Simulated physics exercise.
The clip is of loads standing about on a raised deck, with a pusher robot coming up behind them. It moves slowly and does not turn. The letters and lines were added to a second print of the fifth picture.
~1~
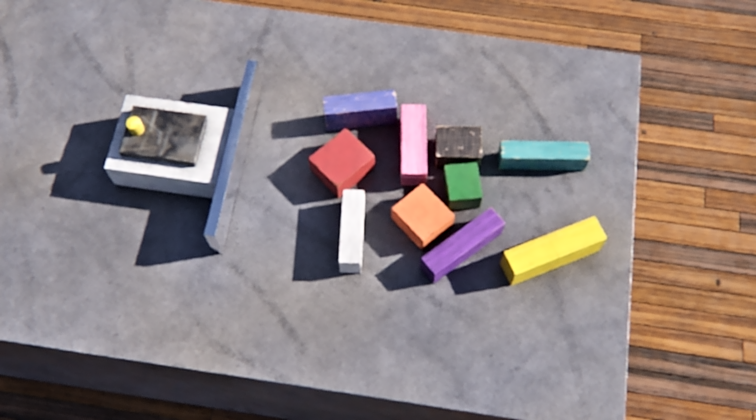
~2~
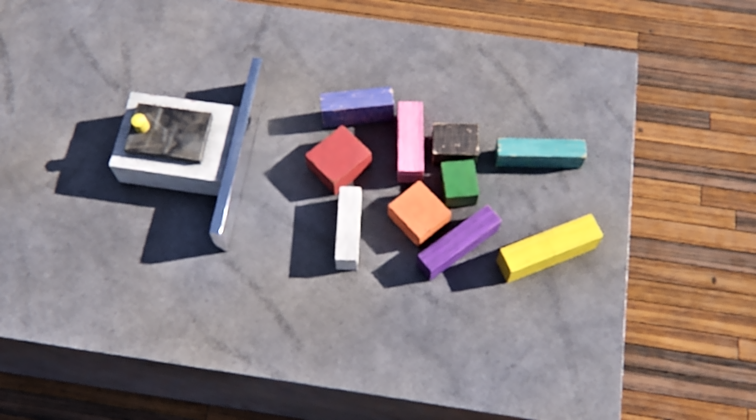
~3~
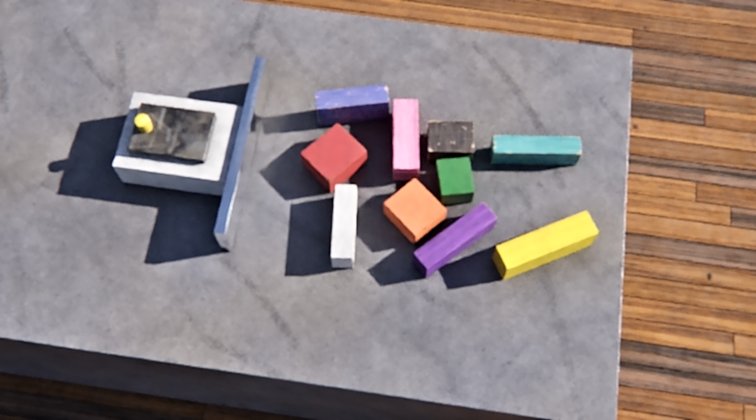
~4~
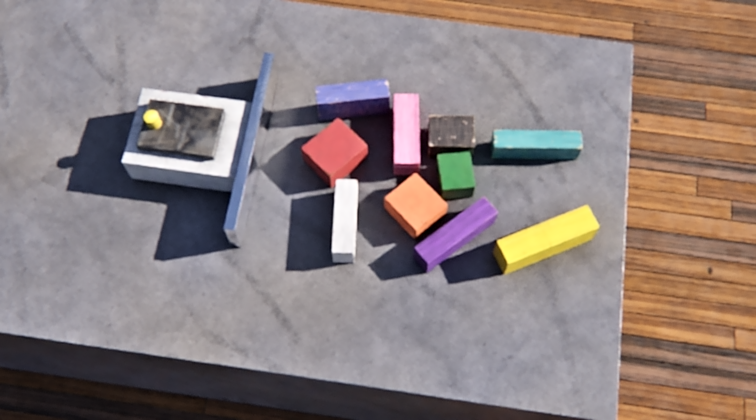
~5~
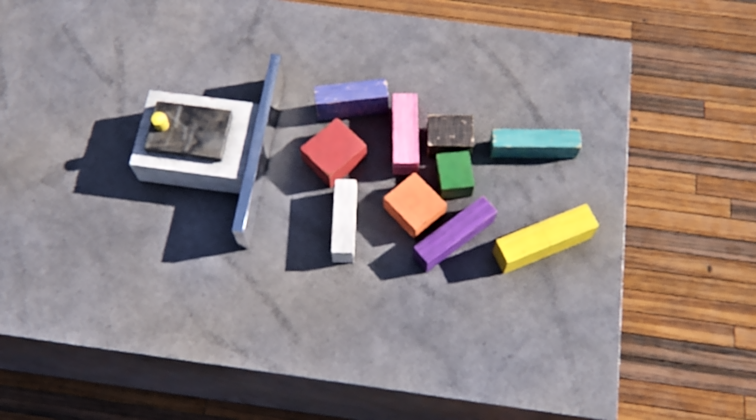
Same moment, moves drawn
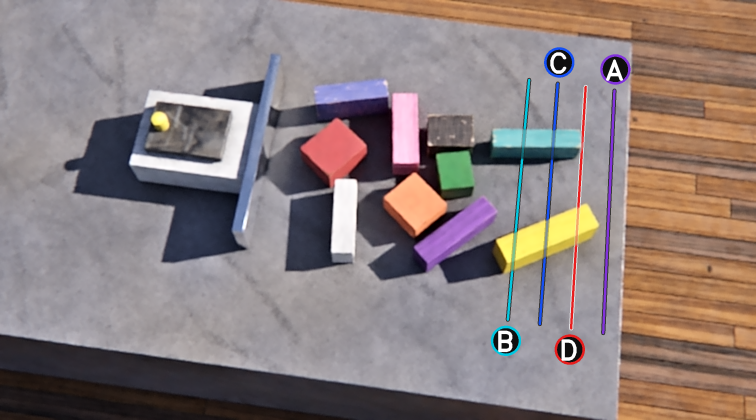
A white robot with a wide blue blade crept slowly to the right across a grey deck, closing some of the gap to a scattered group of colourful blocks, which stayed undisturbed.
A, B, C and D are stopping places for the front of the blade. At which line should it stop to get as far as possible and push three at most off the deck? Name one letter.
It should halt at C.
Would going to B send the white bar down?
No.
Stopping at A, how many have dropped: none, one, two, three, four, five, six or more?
In all, six or more.
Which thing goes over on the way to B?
The turquoise bar goes over.
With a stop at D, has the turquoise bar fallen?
By then, yes.
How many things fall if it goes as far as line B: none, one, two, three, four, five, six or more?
In all, one.
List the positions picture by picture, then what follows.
In the first picture, green crate (463, 187); black crate (458, 148); orange crate (423, 217).
In the second picture, robot (175, 133); red crate (339, 160).
In the third picture, robot (178, 133); pink stick (406, 140).
In the fourth picture, robot (188, 129); turquoise bar (536, 145).
In the fifth picture, robot (195, 131); white bar (345, 221); green crate (455, 175); black crate (449, 137).
On the copy, A at (609, 205); B at (519, 193); C at (549, 197); D at (579, 201).
On C. First, robot (300, 144); blue bar (412, 97); pink stick (436, 130).
Then, robot (405, 158); turquoise bar (631, 137); yellow stick (567, 256).
Finally, robot (488, 169); turquoise bar over the edge; black crate over the edge; three fallen.
By contrast, A drops seven; B is within the limit but short; D drops five.
